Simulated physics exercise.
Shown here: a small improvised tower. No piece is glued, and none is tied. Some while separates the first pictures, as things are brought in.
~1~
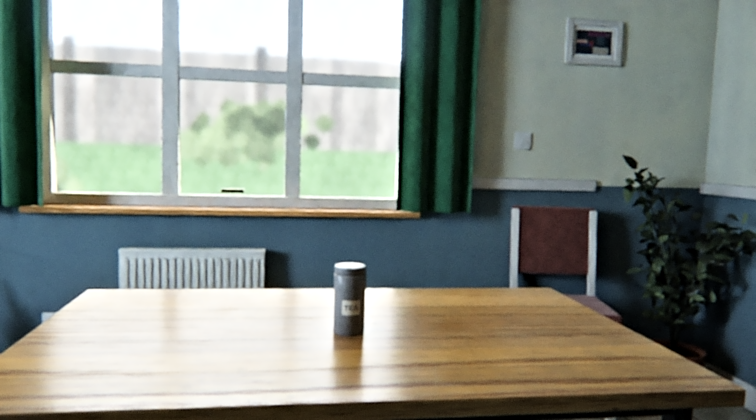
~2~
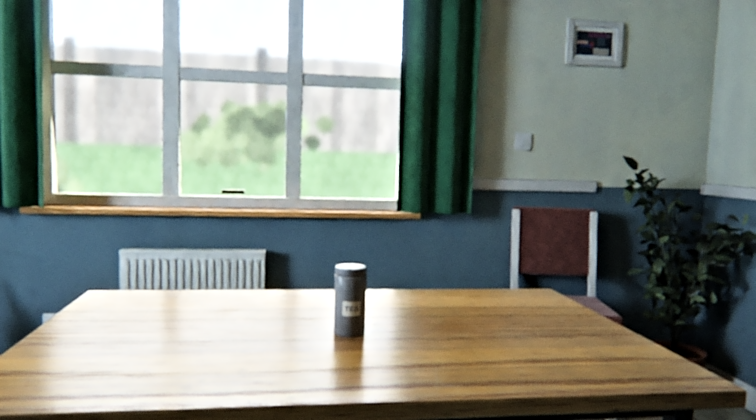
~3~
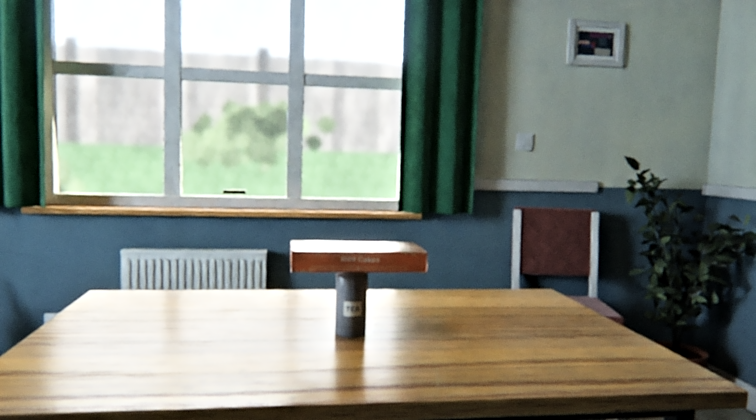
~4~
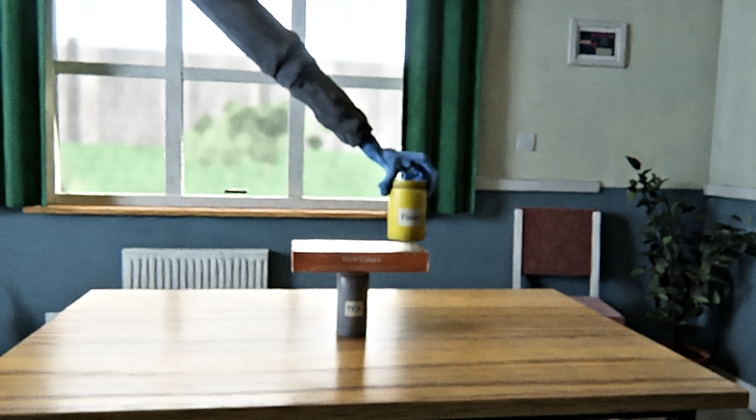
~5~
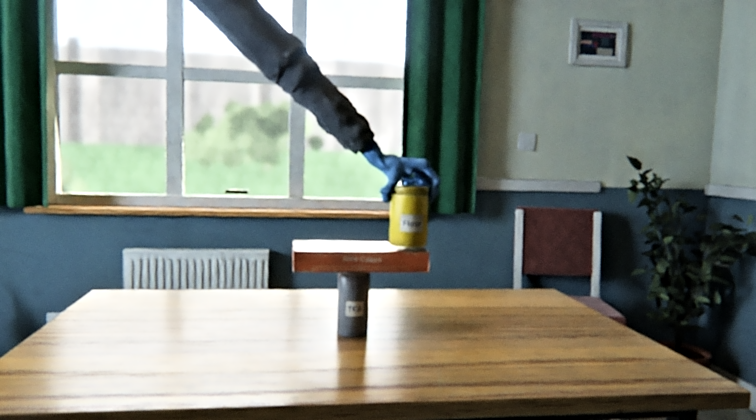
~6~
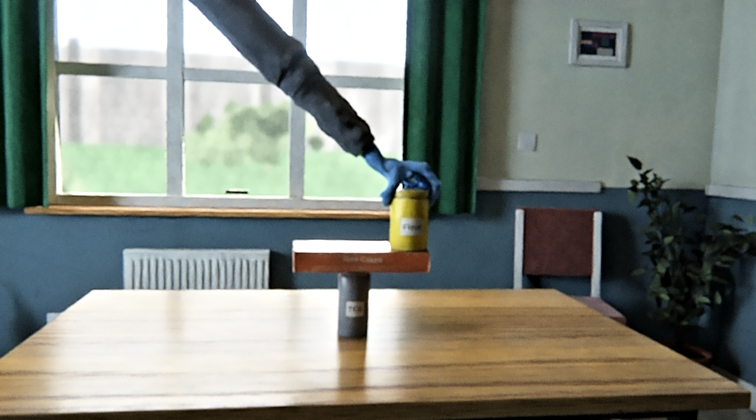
A dark grey canister stands upright on a striped wooden table, seen from slightly above its surface in a blue-and-cream room with a green-curtained window, white radiator, reddish chair and plant at right. An orange packet then appears lying flat across the canister. A grey-sleeved arm with a blue glove reaches from the upper left, lowering a yellow jar slightly onto the packet's right end, still gripping it.
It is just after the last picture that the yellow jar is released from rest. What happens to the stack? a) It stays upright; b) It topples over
Answer: B.
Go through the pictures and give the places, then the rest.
In the first frame, the last thing is not in view yet.
In the second frame, the last thing is not in view yet.
In the third frame, the last thing is not in view yet; orange packet (356, 256).
In the fourth frame, coming down; yellow jar (407, 209); orange packet (358, 256).
In the fifth frame, coming down; yellow jar (409, 216); orange packet (358, 256).
In the sixth frame, set down, still held; yellow jar (409, 219); orange packet (359, 256).
Then, 0.50 s later than the last frame, yellow jar now fallen; orange packet tilted by 74°.
Then, 0.80 s later than the last frame, orange packet now fallen.
When it is over, fallen, yellow jar and orange packet; grey jar as before. The stack comes apart.
